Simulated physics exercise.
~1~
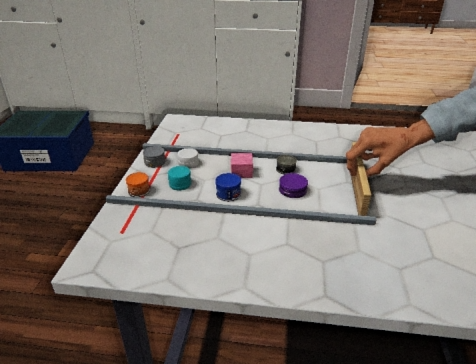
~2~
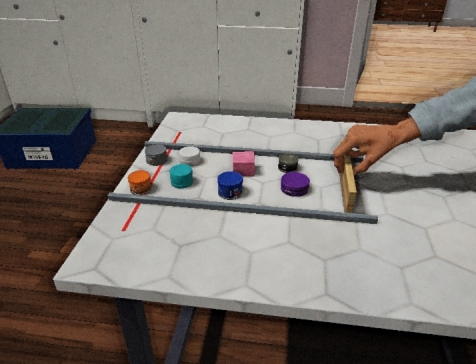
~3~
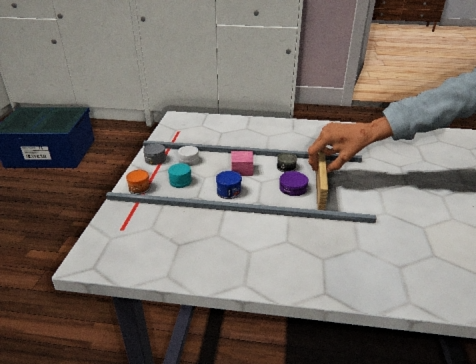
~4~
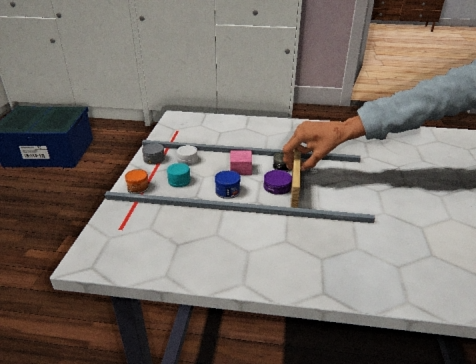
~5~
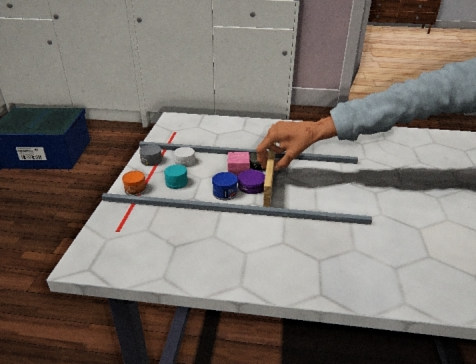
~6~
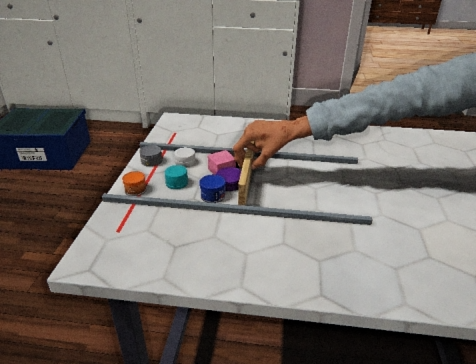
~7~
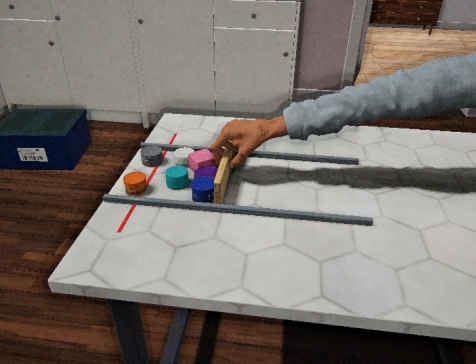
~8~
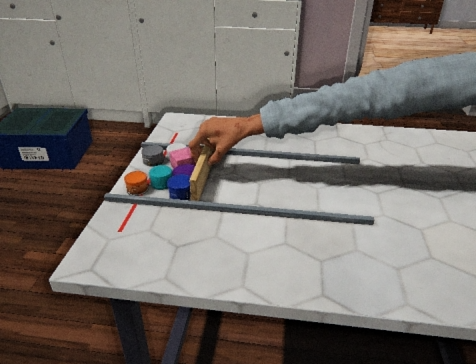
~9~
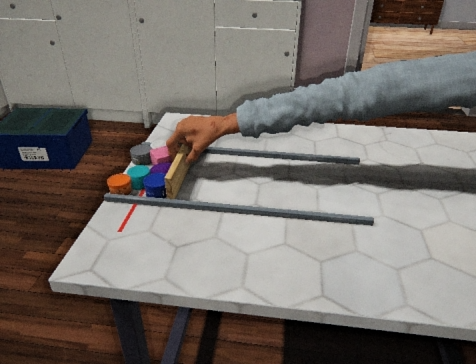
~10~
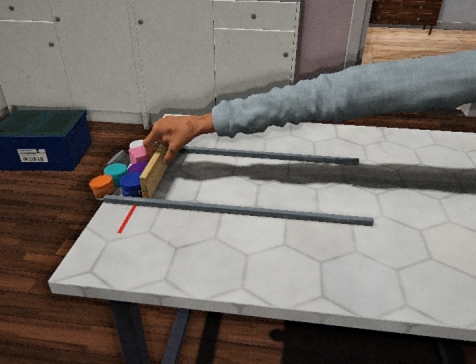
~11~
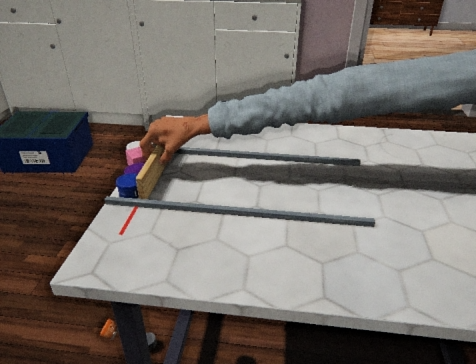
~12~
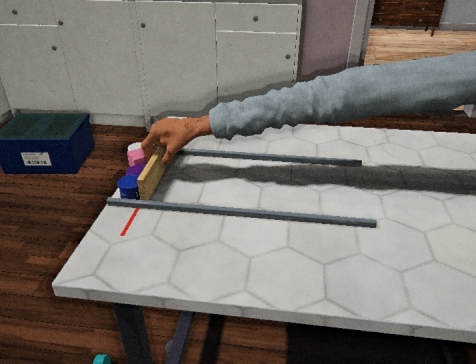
Wooden board pushed left by a hand, sweeping small colourful tubs along a tabletop channel, several dropping off the table's end.
